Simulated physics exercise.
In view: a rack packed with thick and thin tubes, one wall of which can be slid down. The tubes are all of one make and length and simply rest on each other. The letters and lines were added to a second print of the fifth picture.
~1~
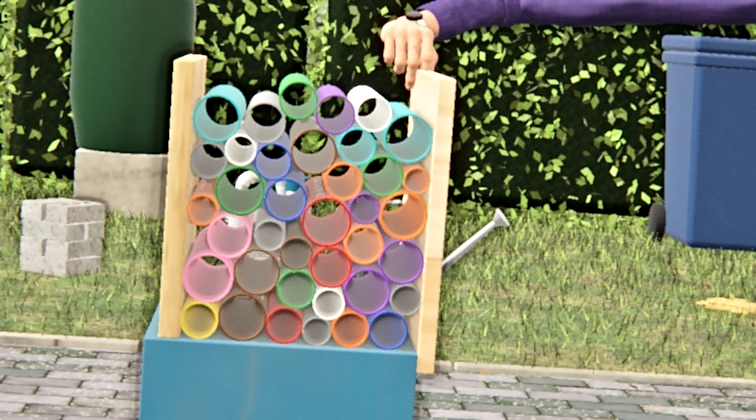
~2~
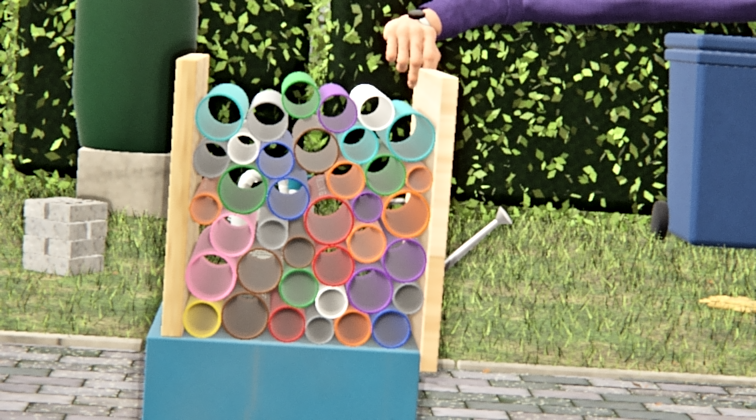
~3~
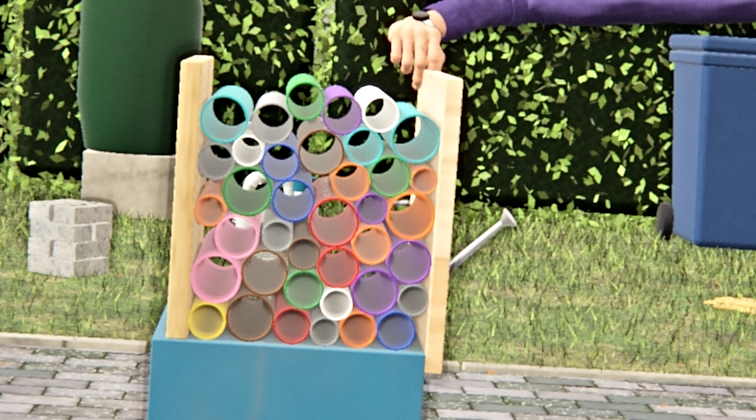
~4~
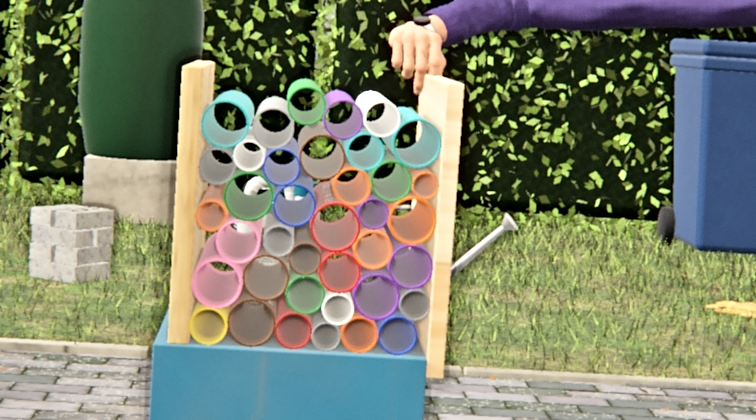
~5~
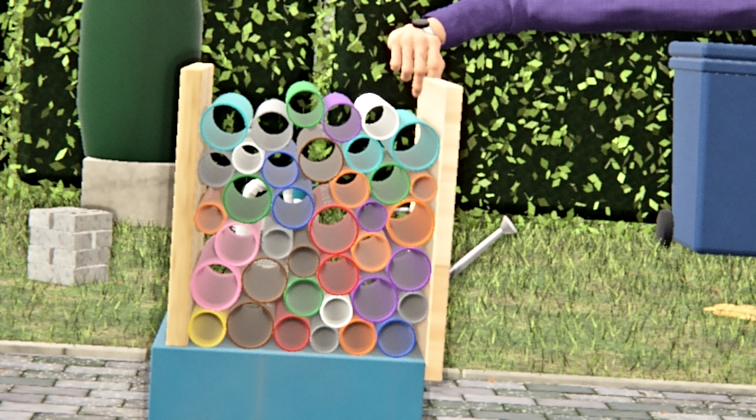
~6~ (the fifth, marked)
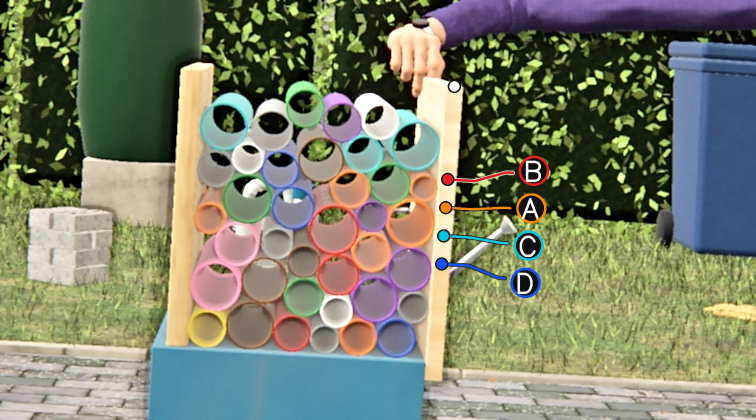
At the start, a hand reaching in from the upper right rests on top of the right side board of a rack packed with colourful thick and thin tubes on a blue base. The view sways slightly, but the hand, board and tubes show no clear movement through to the end.
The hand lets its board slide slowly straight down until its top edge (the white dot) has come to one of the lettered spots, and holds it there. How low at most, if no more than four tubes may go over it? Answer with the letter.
The answer is mark C.
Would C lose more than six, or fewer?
At C, fewer than six.
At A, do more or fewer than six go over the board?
It loses fewer than six.
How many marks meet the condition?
Three of the four.
On the marked copy, A at (446, 208); B at (448, 179); C at (444, 236); D at (442, 264); the white dot at (454, 87).
Following C. Soon after the start, top of the board (441, 150).
Later, top of the board (436, 225).
In the end, top of the board (435, 235), three out over the board.
As for the rest, A two out over the board; B two out over the board; D more than four out over the board.
